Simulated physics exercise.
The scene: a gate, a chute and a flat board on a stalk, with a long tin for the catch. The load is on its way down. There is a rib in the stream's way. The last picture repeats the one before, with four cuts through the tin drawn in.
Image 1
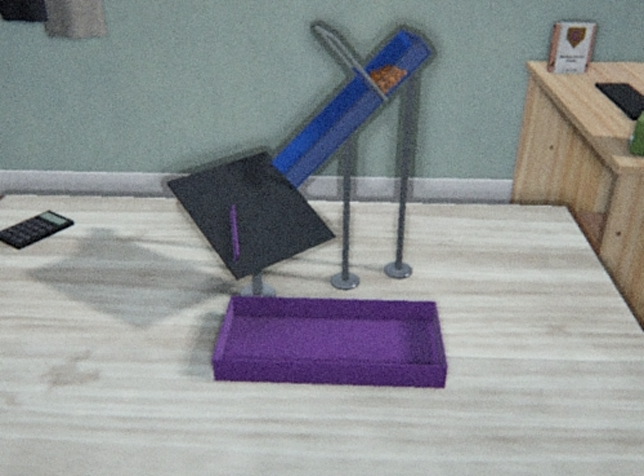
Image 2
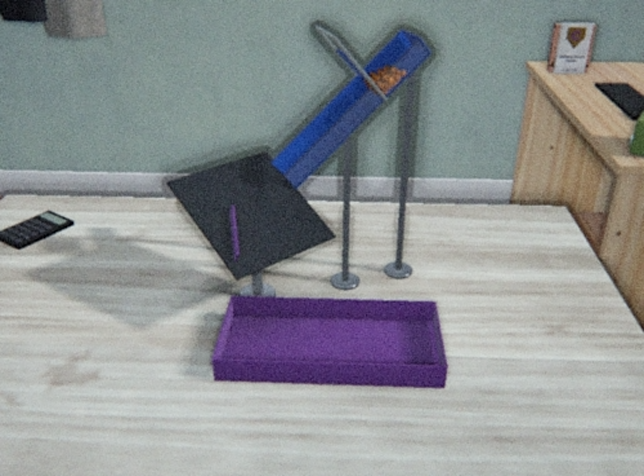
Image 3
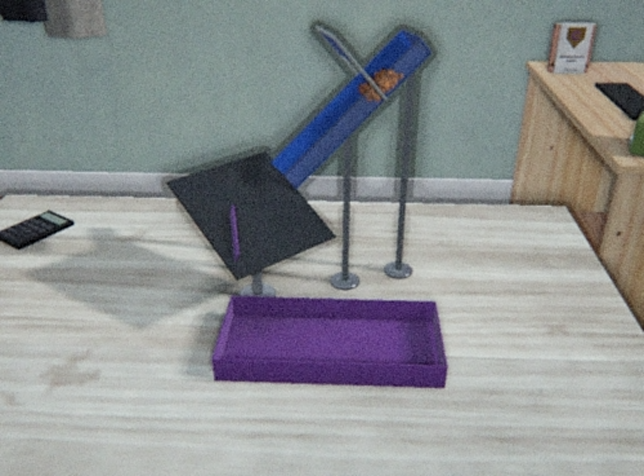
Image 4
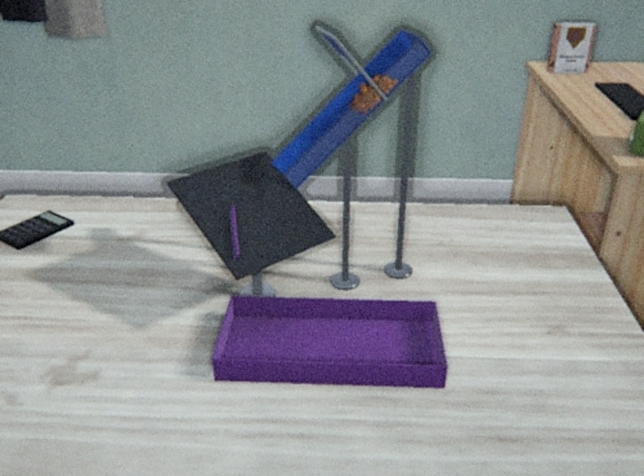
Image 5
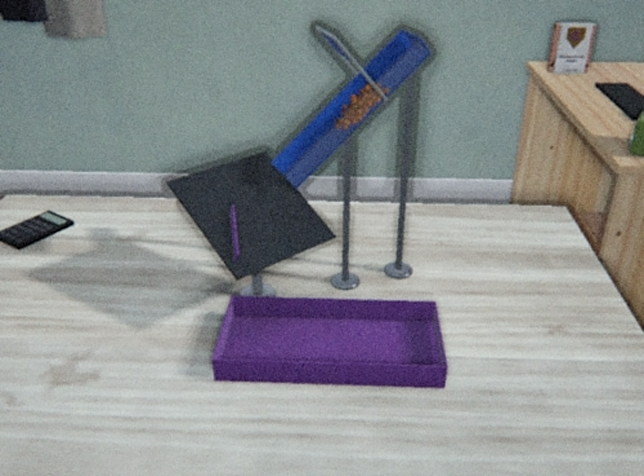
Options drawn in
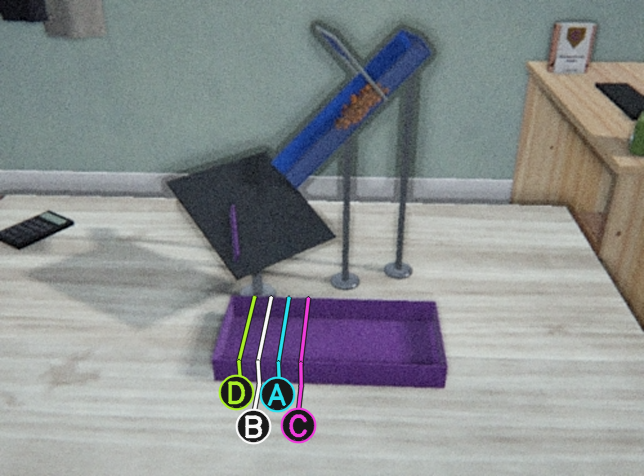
A small clump of brown bits slid slowly down a steep blue chute toward the lower left, stretching out slightly, while the dark tilted board and the empty purple tray below stayed still.
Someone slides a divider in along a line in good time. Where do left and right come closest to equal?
Use line A.
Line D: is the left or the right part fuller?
The right side.
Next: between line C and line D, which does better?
It is C.
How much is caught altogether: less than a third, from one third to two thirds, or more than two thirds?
About that: More than two thirds.
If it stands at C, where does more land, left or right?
Left.
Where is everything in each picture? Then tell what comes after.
Load behind the gate at (383, 78), bits of cat kibble; lip of the chute at (290, 182), sloping fairly steeply, in the first frame.
Middle of the board at (253, 209), tilted gently; middle of its low edge at (290, 256); of its high edge at (219, 165), in the second frame.
Front corners of the tin at (213, 359) and (447, 366), empty; front of the load at (364, 94), in the third frame.
Middle of the load at (370, 91); its front at (355, 110), about a quarter of the way to the lip; rib from (233, 205) to (238, 254), in the fourth frame.
Middle of the load at (360, 103); its front at (339, 126), about a third of the way to the lip, in the fifth frame.
On the marked copy, line A crosses the front rim at (278, 361); line B crosses the front rim at (258, 361); line C crosses the front rim at (300, 362); line D crosses the front rim at (239, 360).
With A, of what is caught, about half on the left of the divider, about half on the right.
With B, of what is caught, a small part on the left of the divider, nearly all on the right.
With C, of what is caught, most on the left of the divider, about a quarter on the right.
With D, of what is caught, none on the left of the divider, all on the right.
